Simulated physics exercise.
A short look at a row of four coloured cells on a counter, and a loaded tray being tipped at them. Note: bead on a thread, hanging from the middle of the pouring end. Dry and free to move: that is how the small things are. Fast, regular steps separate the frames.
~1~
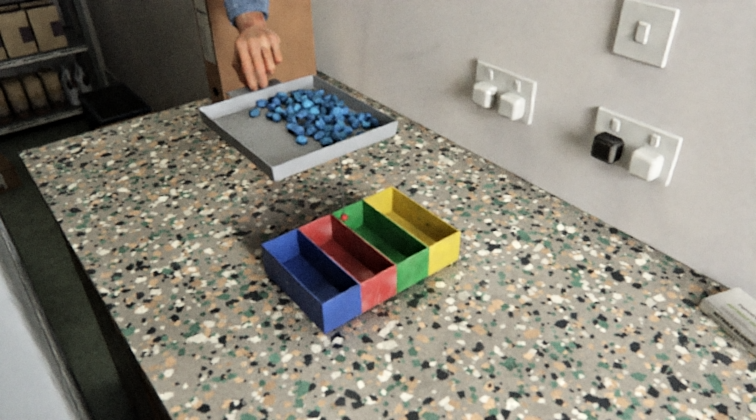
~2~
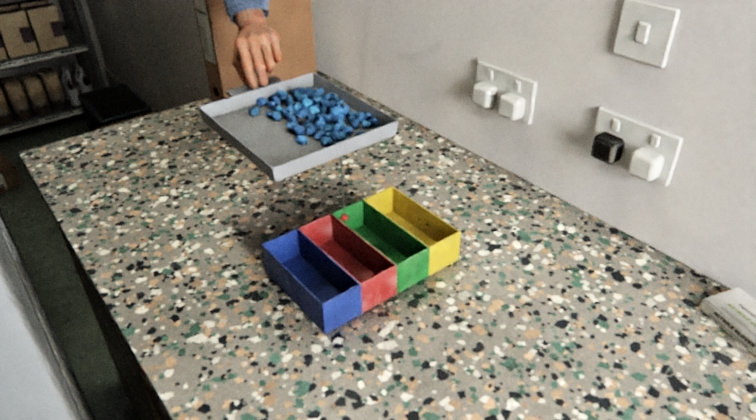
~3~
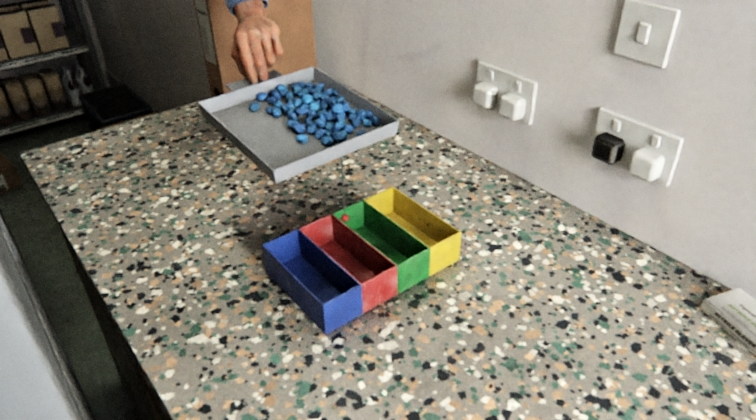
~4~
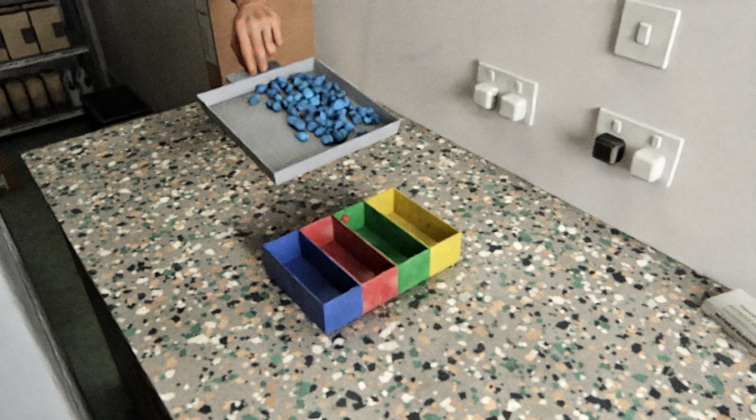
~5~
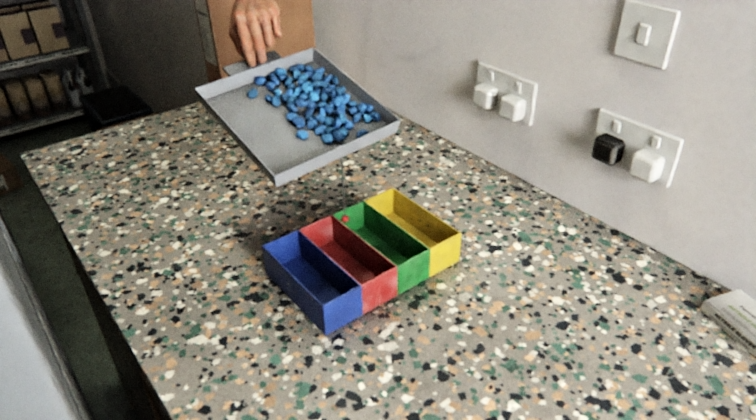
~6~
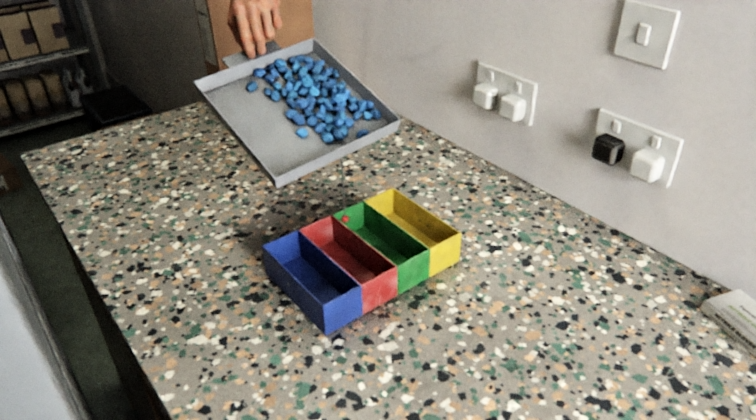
A hand gradually tilts a grey tray of blue stones above four coloured cells.
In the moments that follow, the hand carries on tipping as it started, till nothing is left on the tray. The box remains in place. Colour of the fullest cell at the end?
Blue.
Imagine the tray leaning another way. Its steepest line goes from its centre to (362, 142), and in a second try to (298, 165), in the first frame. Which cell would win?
Case 1 - yellow. Case 2 - that blue cell.
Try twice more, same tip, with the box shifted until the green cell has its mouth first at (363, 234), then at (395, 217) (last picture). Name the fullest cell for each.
First try: The red one. Second try: The blue cell.
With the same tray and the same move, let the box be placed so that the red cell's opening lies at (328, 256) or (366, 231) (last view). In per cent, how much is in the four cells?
You'd get 100 per cent first and 70 per cent second.
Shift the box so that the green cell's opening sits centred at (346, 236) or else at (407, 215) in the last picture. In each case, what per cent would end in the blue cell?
Roughly 10 per cent, then roughly 40 per cent.
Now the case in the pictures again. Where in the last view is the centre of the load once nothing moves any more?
Somewhere around (327, 284) in the final view.
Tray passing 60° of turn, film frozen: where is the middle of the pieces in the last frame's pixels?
The middle of the pieces sits at roughly (330, 138).
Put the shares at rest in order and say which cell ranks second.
The cell in red.
Just after the last frame, tray tipped steeply; every one on the tray.
A moment on, tray tipped right over; roughly half on the tray; roughly a quarter in the blue cell; about a tenth in the red cell; just a few in the green cell; about a tenth falling or outside the box.
Further on, tray tipped past a quarter turn; roughly half in the blue cell; roughly a third in the red cell; about a tenth in the green cell; about a tenth falling or outside the box.
When it is over, tray tipped past a quarter turn; roughly half in the blue cell; roughly a third in the red cell; about a tenth in the green cell; not one in the yellow cell; about a tenth outside the box.
